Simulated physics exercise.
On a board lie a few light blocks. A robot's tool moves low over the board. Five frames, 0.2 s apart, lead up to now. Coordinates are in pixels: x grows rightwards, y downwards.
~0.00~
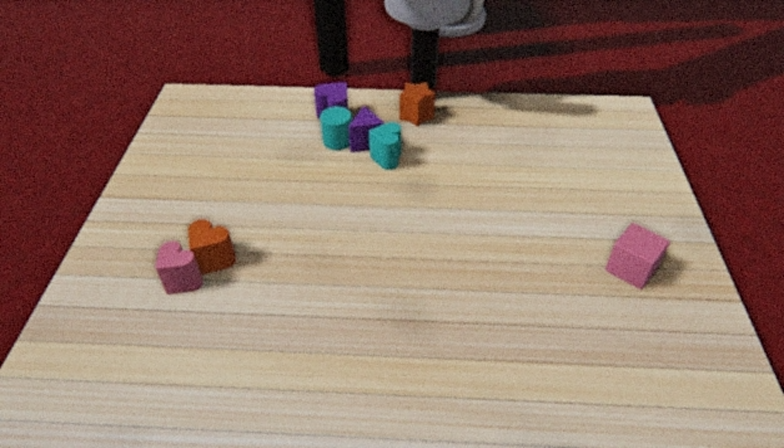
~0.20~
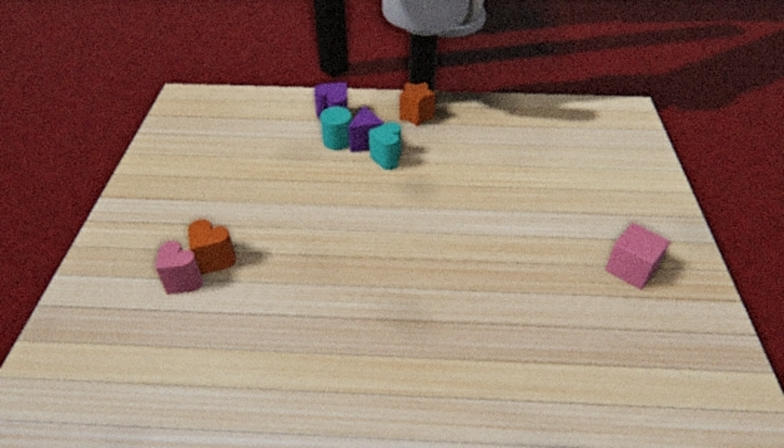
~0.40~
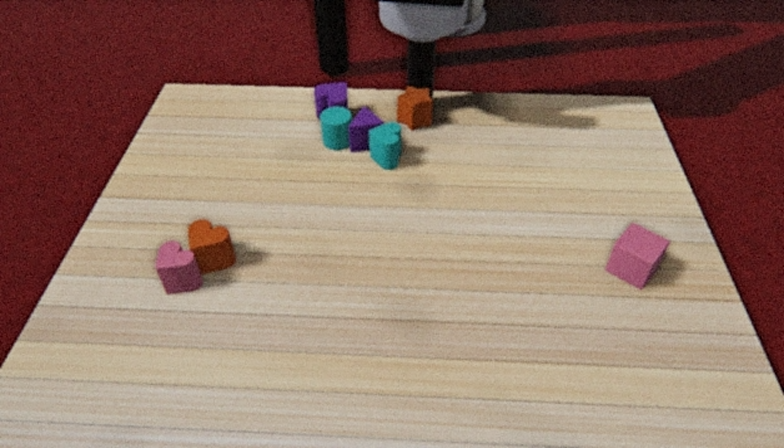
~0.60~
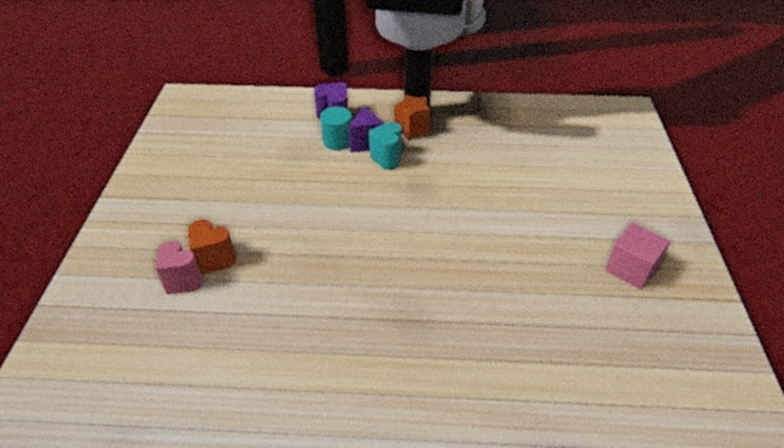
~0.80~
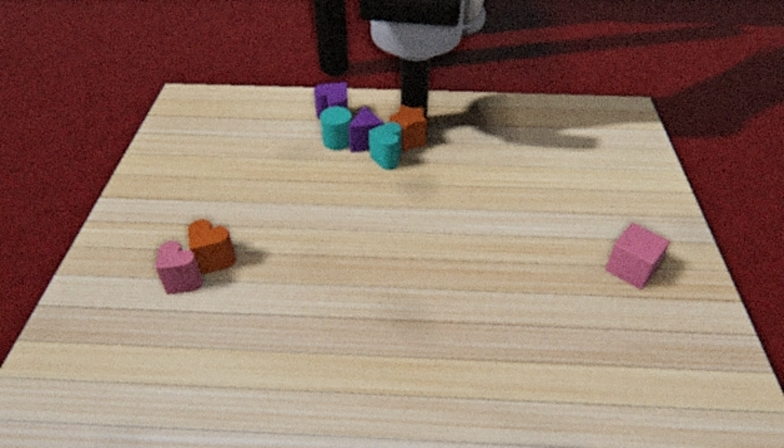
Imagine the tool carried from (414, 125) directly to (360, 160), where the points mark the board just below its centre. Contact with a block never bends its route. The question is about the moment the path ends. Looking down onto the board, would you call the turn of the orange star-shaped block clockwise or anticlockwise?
Anticlockwise, looking down.
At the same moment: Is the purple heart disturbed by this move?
It sits in its place.
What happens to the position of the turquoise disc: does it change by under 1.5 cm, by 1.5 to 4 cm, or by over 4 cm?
It travels less than 1.5 cm.
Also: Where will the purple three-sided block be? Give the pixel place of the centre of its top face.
Around (332, 131).
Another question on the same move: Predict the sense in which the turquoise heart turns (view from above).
From above, clockwise.
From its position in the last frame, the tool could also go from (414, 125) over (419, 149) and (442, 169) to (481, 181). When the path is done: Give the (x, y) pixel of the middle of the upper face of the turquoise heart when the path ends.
The middle of its top is at (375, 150).
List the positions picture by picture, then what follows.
Tool's lower end at (423, 85); purple heart at (333, 91); turquoise disc at (336, 115); purple three-sided block at (366, 118); turquoise heart at (387, 132); orange star-shaped block at (417, 90), in the first frame.
Tool at (422, 90); blocks still, in the second frame.
Tool at (420, 97); orange star-shaped block at (416, 95), in the third frame.
Tool at (417, 105); orange star-shaped block at (413, 104), in the fourth frame.
Tool at (414, 115); purple heart at (333, 91); turquoise disc at (336, 115); purple three-sided block at (366, 118); turquoise heart at (387, 132); orange star-shaped block at (409, 115), in the fifth frame.
What follows on the original path. Halfway along, tool at (387, 133); purple three-sided block at (362, 120), turned 15° clockwise; turquoise heart at (374, 150), turned 20° clockwise; orange star-shaped block at (396, 132), turned 30° anticlockwise.
At the end, tool at (360, 150); purple heart still; turquoise disc at (328, 115); purple three-sided block at (332, 131), turned 60° clockwise; turquoise heart at (375, 158), turned 50° clockwise; orange star-shaped block at (392, 138), turned 70° anticlockwise.
